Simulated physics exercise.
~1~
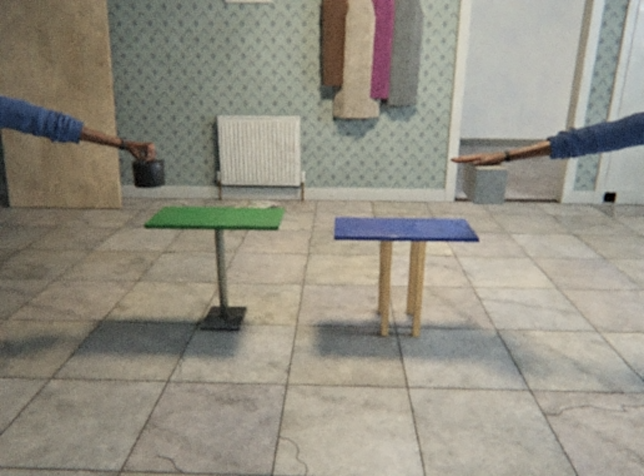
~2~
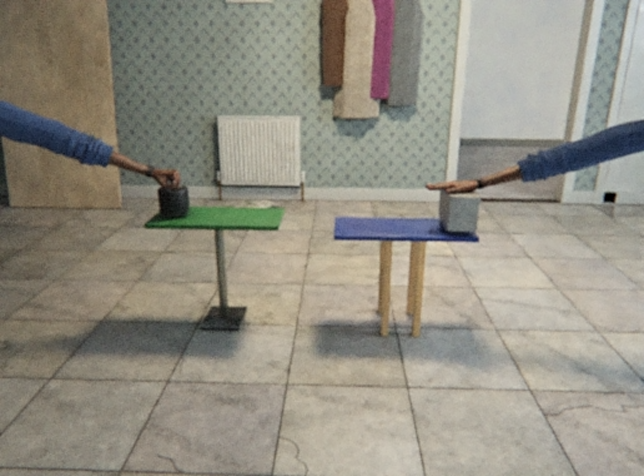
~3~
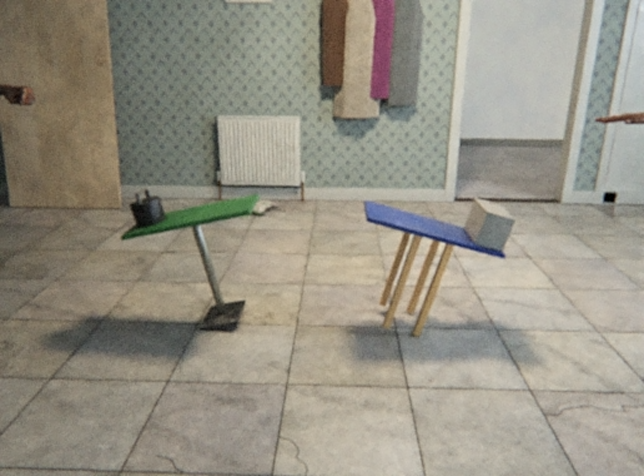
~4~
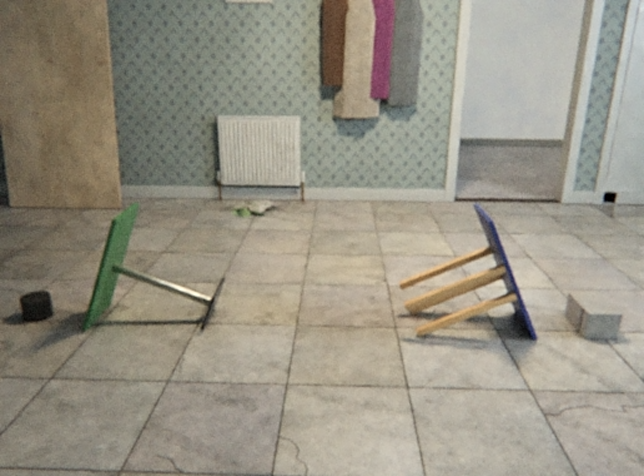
At first, a small green table on a single metal post and a small blue table on wooden legs stand apart on a tiled floor, while one hand holds a dark round object at the left and another steadies a grey block at the right. The two hands set the objects down near the outer ends of the tabletops. Then the hands let go and draw back, and both tables tilt outward, the green one to the left and the blue one to the right. Finally, both lie tipped over on their sides, with the dark object and the block on the floor beyond them.
